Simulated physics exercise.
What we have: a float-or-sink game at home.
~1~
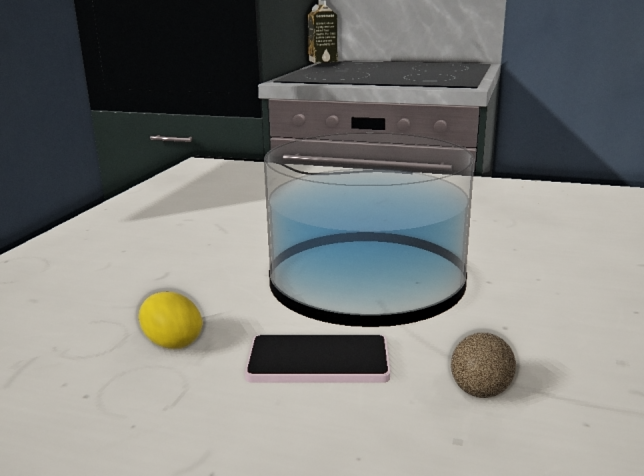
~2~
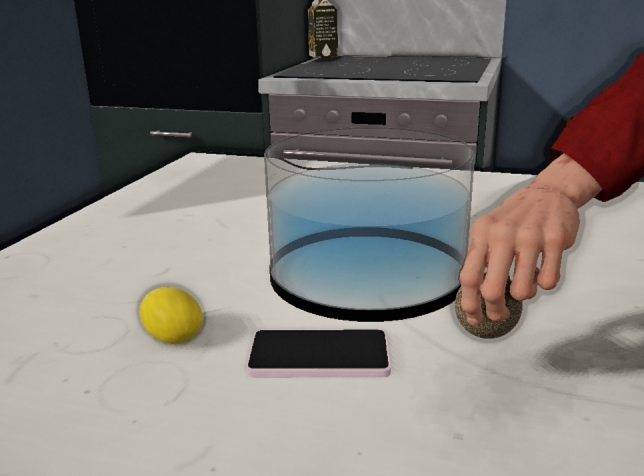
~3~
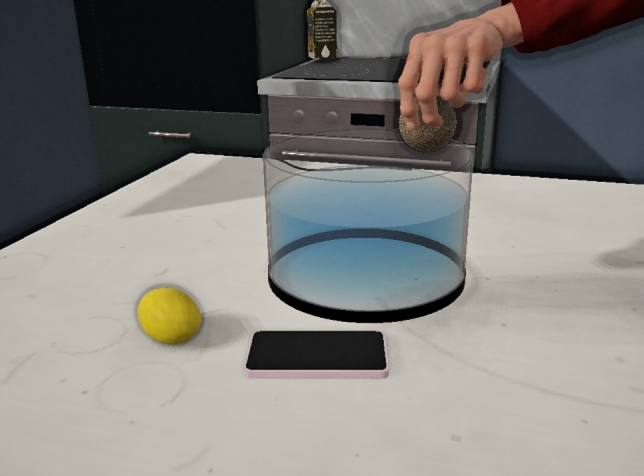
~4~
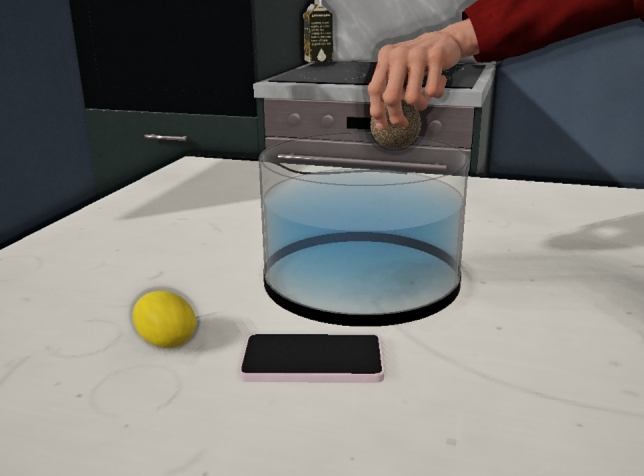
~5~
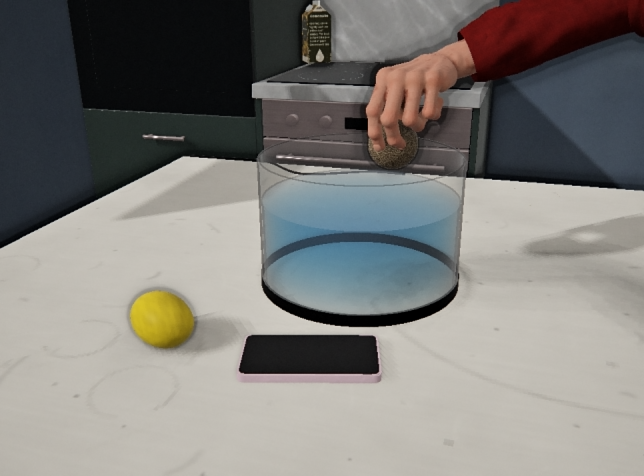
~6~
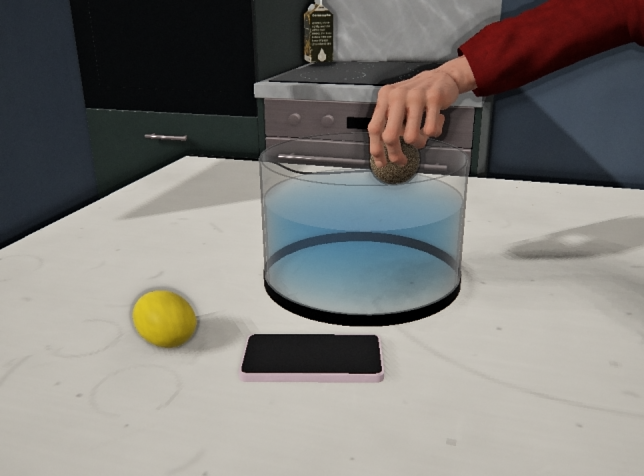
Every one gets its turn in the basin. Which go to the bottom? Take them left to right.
The left one floats, the middle one sinks, the right one sinks.
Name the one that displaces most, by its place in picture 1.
That is the one on the left.
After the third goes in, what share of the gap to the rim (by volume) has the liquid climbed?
Close to 14 %.
Next, the stone sinks.
After that, the phone sinks.
Finally, the lemon rides on the surface; afloat, lemon.
